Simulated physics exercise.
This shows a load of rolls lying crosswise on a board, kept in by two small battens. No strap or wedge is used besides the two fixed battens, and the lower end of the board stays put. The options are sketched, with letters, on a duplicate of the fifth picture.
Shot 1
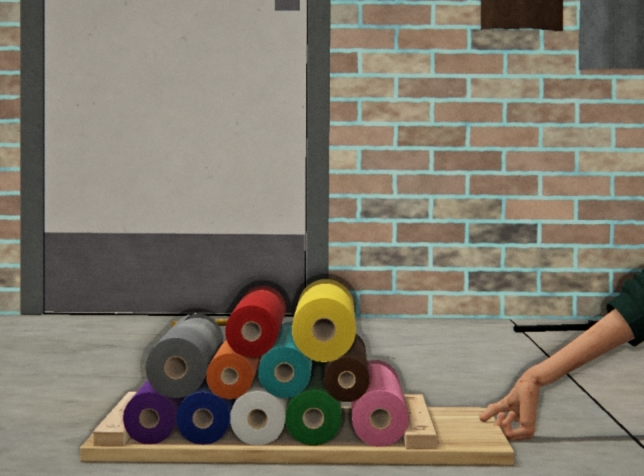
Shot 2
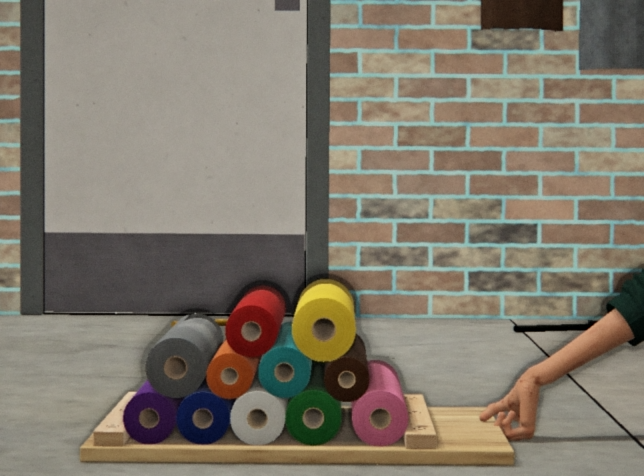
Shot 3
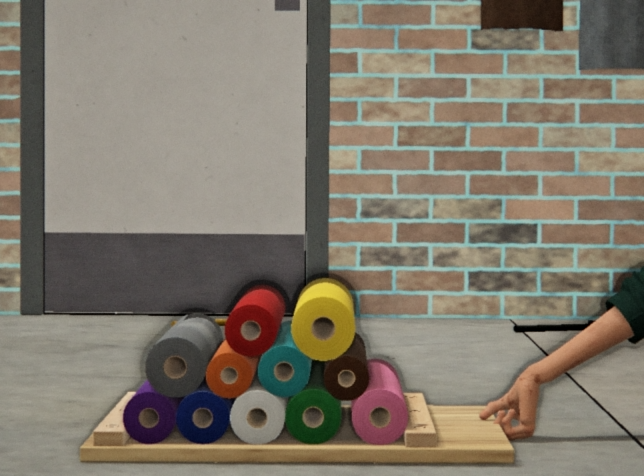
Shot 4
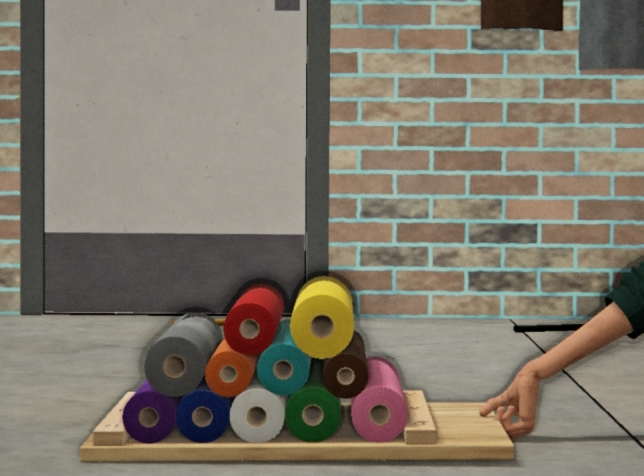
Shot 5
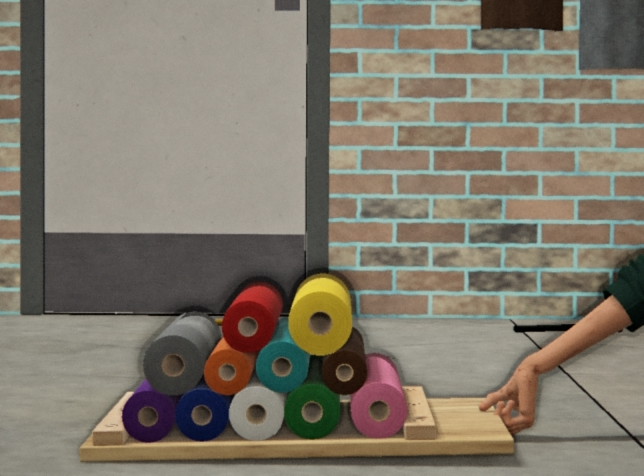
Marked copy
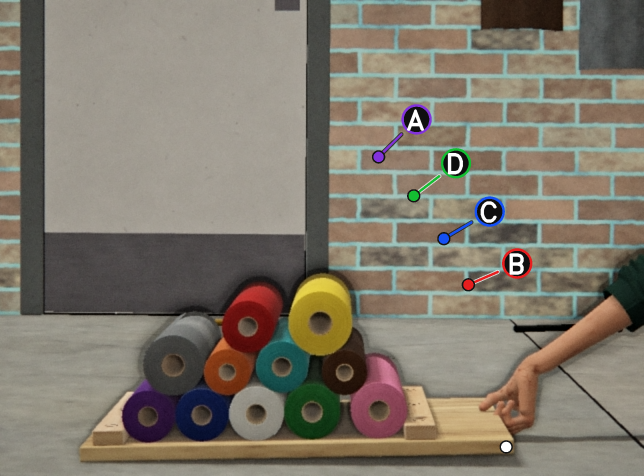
A hand at the right keeps its fingers on the end of a wooden board on the floor, where a stack of coloured rolls between two small battens shifts very slightly left, with almost no other visible movement.
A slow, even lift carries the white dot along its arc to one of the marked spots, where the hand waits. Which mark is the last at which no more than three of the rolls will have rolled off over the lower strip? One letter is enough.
B is the limit.
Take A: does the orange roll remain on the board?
No, with A.
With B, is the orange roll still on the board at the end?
The orange roll: Yes.
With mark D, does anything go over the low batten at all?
At D: Yes.
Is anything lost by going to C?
Yes.
On the marked copy, A at (378, 157); B at (468, 285); C at (444, 239); D at (414, 196); the white dot at (506, 447).
Following B. Soon after the start, board at 15°.
Later, board at 24°.
In the end, board at 24°, none over the low batten.
As for the rest, A eleven over the low batten; C six over the low batten; D six over the low batten.
